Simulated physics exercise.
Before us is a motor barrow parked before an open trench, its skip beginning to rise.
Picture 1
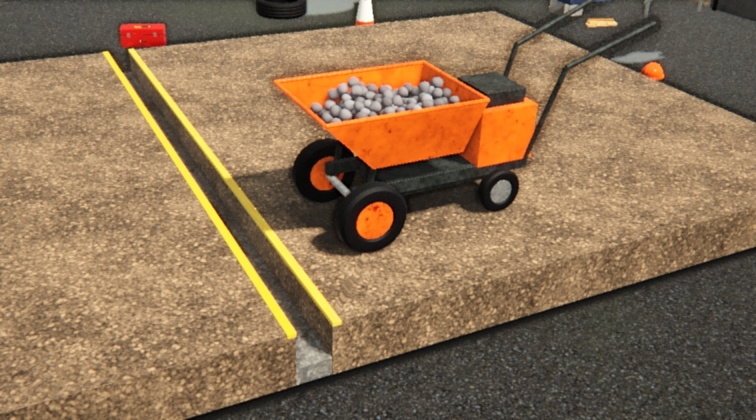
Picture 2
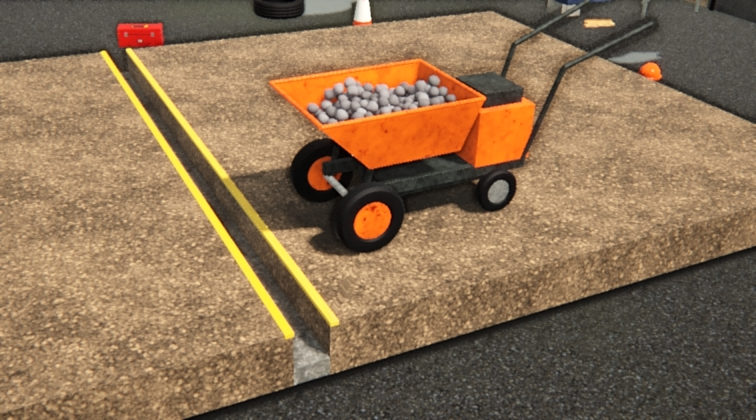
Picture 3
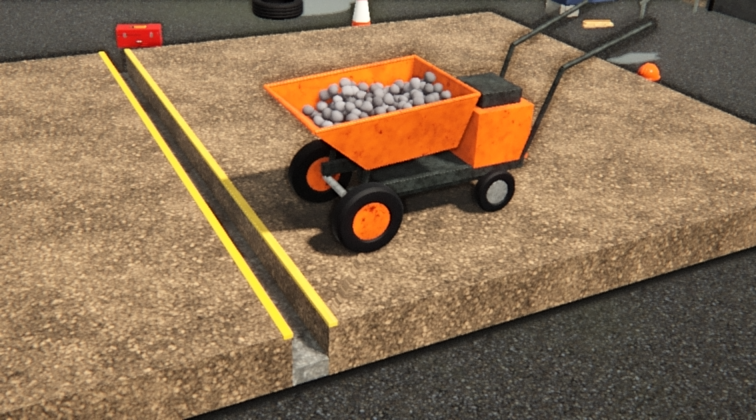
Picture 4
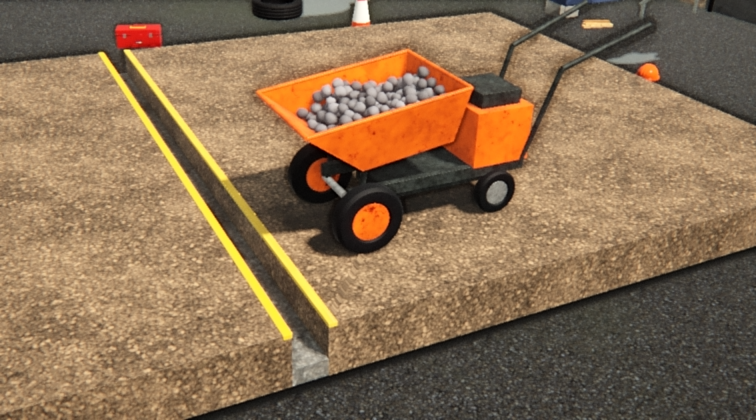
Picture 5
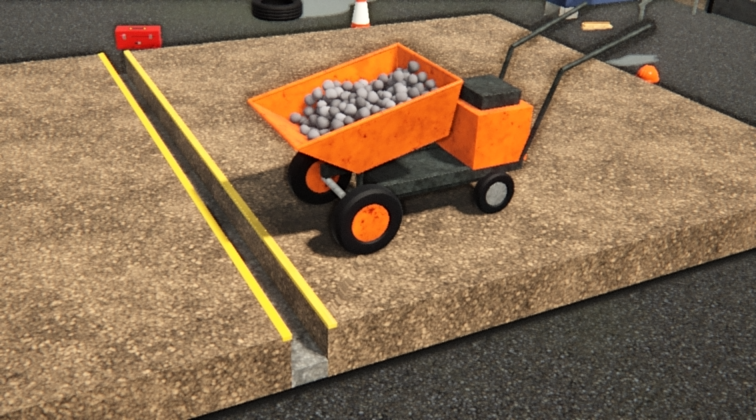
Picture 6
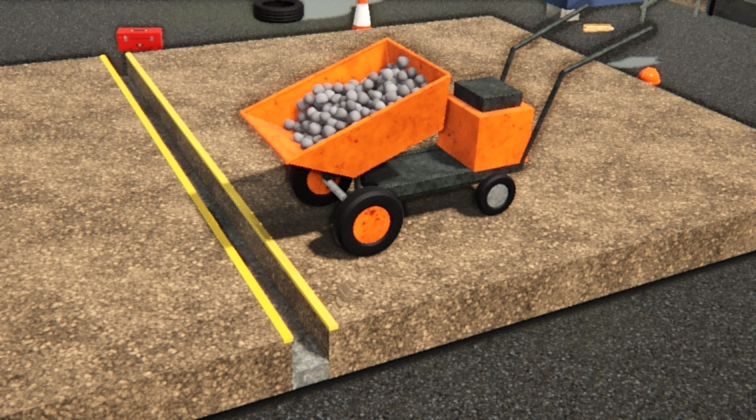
An orange motor barrow loaded with round grey cobbles stood beside a narrow, yellow-edged trench, and its skip slowly tilted forward, the back rising and the front lip dipping to the left.
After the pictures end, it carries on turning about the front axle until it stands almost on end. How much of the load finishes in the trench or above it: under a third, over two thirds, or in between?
Under a third.
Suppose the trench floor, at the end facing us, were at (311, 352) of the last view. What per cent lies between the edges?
The share would be around 0 in a hundred.
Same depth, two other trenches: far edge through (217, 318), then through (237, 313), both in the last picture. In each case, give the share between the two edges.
In order: 80 per cent, then 60 per cent.
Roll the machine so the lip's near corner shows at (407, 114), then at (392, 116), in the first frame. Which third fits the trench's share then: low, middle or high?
Lab note - position 1: One to two thirds; position 2: One to two thirds.
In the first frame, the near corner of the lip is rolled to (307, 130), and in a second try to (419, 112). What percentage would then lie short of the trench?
The first gives close to 0 per cent and the second 40 per cent.
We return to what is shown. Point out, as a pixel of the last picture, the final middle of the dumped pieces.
Resting centre, last picture - approx. (183, 255).
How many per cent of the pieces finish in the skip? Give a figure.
It works out near 25 percent.
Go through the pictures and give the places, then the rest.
The first picture shows lip of the skip (326, 127), level; top of the load (397, 102), round cobbles; first edge of the trench (313, 290); far edge (270, 301), the trench under half as wide as the skip, and about as deep as wide.
The second picture shows lip of the skip (321, 128), level; top of the load (393, 102).
The third picture shows lip of the skip (315, 132), tipped barely; top of the load (400, 101).
The fourth picture shows lip of the skip (307, 139), tipped a little; top of the load (393, 98).
The fifth picture shows lip of the skip (297, 149), tipped a little; top of the load (393, 93).
The sixth picture shows lip of the skip (288, 162), tipped clearly; top of the load (399, 89); first edge of the trench (310, 294); far edge (267, 305).
Just after the last frame, skip tipped steeply; every one in the skip.
A moment on, skip tipped steeply; the larger part in the skip; roughly a quarter beyond it; just a few falling.
Further on, skip tipped right over; roughly a quarter in the skip; roughly two thirds beyond it.
When it is over, skip tipped right over; roughly a quarter in the skip; just a few in or heaped over the trench; the larger part beyond it.
